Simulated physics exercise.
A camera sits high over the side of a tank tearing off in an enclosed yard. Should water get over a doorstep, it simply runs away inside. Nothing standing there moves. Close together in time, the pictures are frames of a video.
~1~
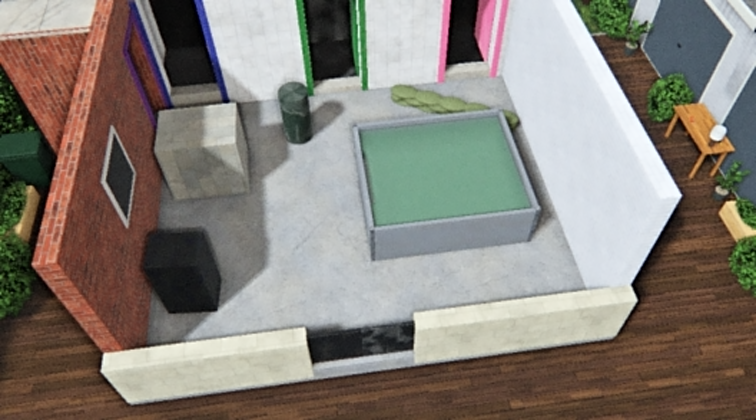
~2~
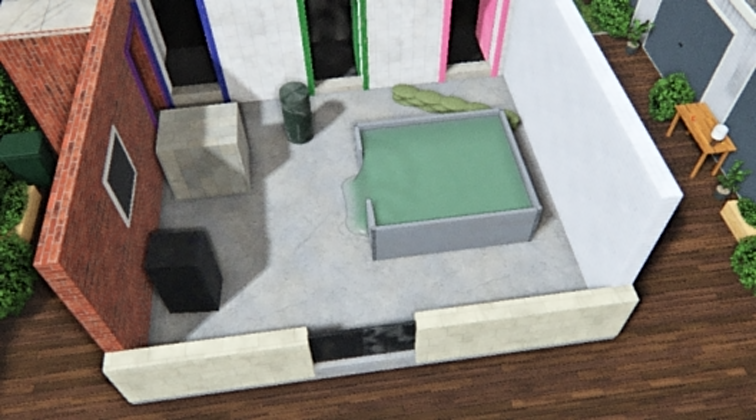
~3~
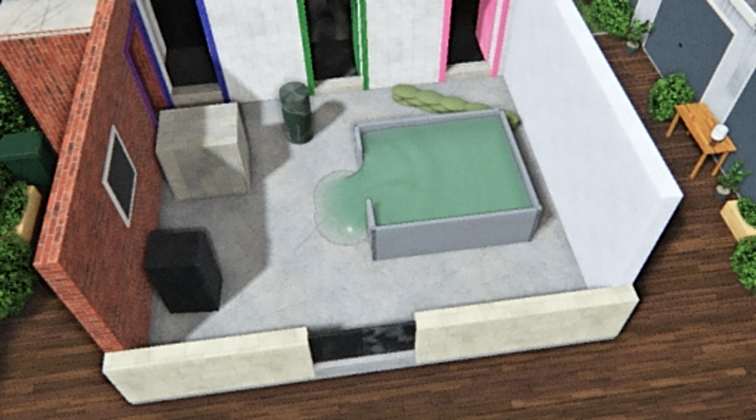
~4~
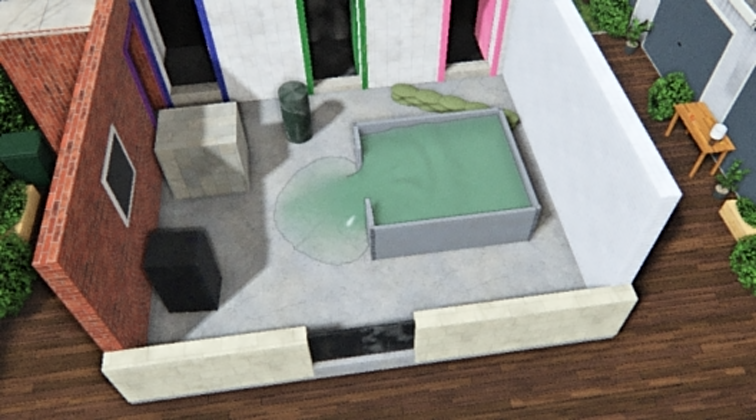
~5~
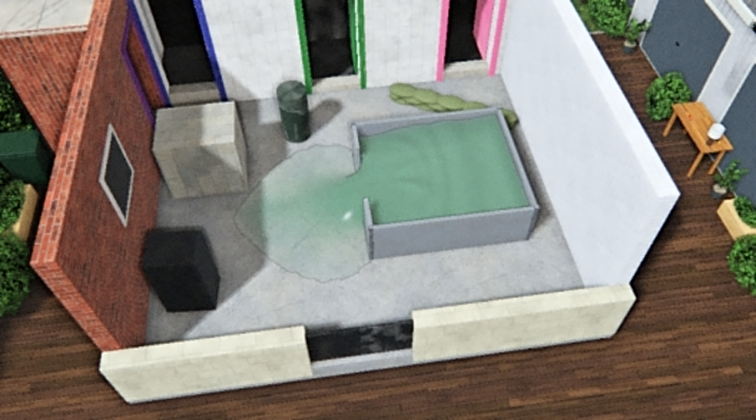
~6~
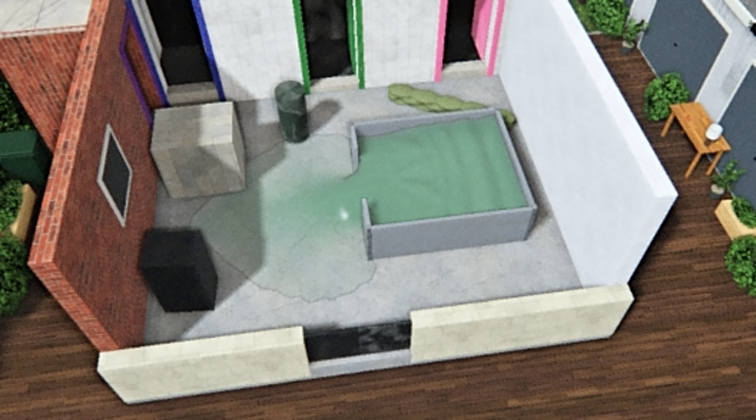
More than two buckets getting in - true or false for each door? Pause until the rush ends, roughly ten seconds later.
Green door: False; blue door: False; pink door: False; purple door: True.
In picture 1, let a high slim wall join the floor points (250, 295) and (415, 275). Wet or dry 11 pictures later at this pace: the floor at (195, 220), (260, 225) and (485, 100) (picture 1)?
Log, spots one to three: Swamped; swamped; spared.
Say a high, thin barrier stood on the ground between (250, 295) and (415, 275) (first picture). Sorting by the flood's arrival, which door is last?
Result: The pink door.
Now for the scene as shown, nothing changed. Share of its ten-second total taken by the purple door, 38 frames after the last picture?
Close to 70 %.
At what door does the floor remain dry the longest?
My answer: The pink door.
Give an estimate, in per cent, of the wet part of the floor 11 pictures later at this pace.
It should be close to 45 %.
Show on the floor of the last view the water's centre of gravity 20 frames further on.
Around pixel (331, 211) of the last picture.
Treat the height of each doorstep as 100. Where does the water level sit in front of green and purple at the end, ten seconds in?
Approx. 50 % followed by 130 %.
A moment on, water covers 35 % of the floor; the green door not reached, the blue door not reached, the pink door not reached, the purple door not reached.
Next, water covers 45 % of the floor; the green door not reached, the blue door wet at the sill, nothing in, the pink door not reached, the purple door wet at the sill, nothing in.
Then, water covers 55 % of the floor; the green door wet at the sill, nothing in, the blue door wet at the sill, nothing in, the pink door not reached, the purple door over two buckets in.
Later, water covers 85 % of the floor; the green door wet at the sill, nothing in, the blue door wet at the sill, nothing in, the pink door wet at the sill, nothing in, the purple door over two buckets in.
In the end, water covers 95 % of the floor; the green door wet at the sill, nothing in, the blue door wet at the sill, nothing in, the pink door wet at the sill, nothing in, the purple door far over two buckets in.
